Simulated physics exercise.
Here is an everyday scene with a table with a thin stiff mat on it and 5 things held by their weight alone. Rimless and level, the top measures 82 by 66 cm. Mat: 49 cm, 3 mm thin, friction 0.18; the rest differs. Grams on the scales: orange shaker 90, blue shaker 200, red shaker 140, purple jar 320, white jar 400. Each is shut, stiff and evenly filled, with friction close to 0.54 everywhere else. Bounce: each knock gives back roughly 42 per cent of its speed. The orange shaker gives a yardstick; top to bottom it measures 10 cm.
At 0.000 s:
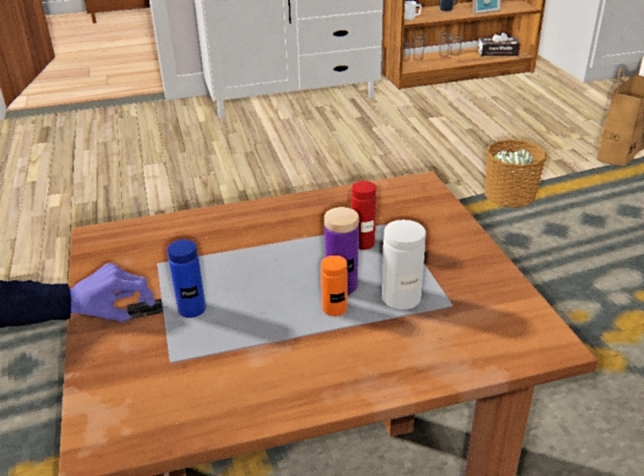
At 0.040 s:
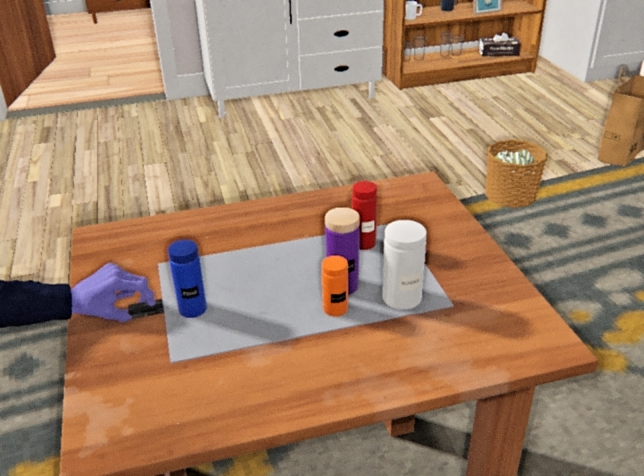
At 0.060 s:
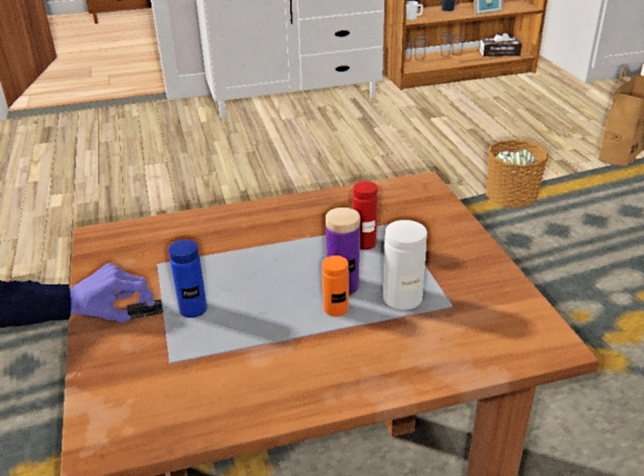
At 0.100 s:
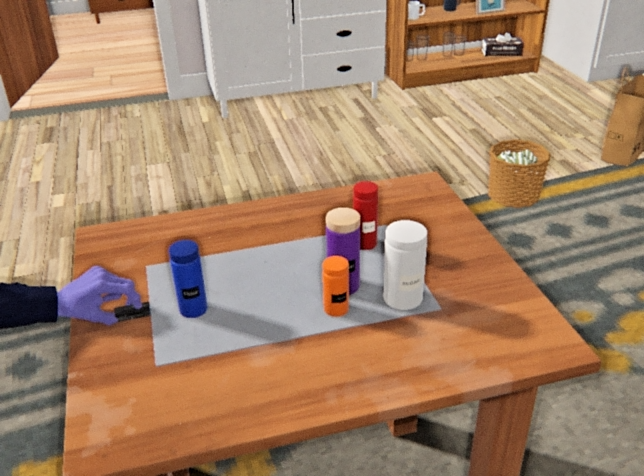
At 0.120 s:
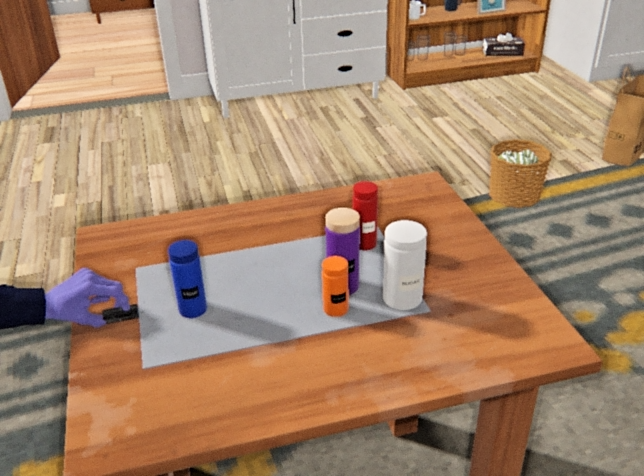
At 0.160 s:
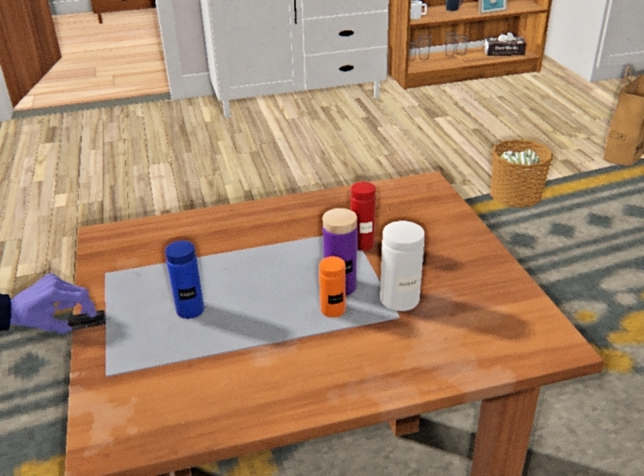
A purple-gloved hand held the edge of a gray sheet under five closed containers on a wooden table, then pulled it left, sliding it beneath them while they stayed upright and barely shifted.
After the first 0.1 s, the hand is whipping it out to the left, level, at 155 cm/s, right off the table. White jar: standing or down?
It is going to survive the pull.
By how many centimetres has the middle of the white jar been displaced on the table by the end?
Start to finish, roughly 2 cm.
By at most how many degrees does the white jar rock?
Max tilt: Approx. 2°.
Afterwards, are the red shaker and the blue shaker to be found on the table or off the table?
The red shaker is still on the table; the blue shaker finishes off the table.
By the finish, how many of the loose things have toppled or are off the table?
I get 2.
After 0.36 s, 42 cm of pull; white jar slid 2 cm near (396, 269); orange shaker leaning 17°; purple jar leaning 10°.
After 0.66 s, 87 cm of pull; blue shaker now off the table; white jar slid 2 cm near (396, 269); orange shaker on its side.
After 1.06 s, 90 cm of pull; white jar slid 2 cm near (396, 269); orange shaker on its side; purple jar slid 4 cm.
By the end (1.3 s), off the table and tipped over, blue shaker; tipped over on the table, orange shaker; the other 3 in place, give or take 6 cm. Seen from the same camera at the end, white jar near (396, 269).
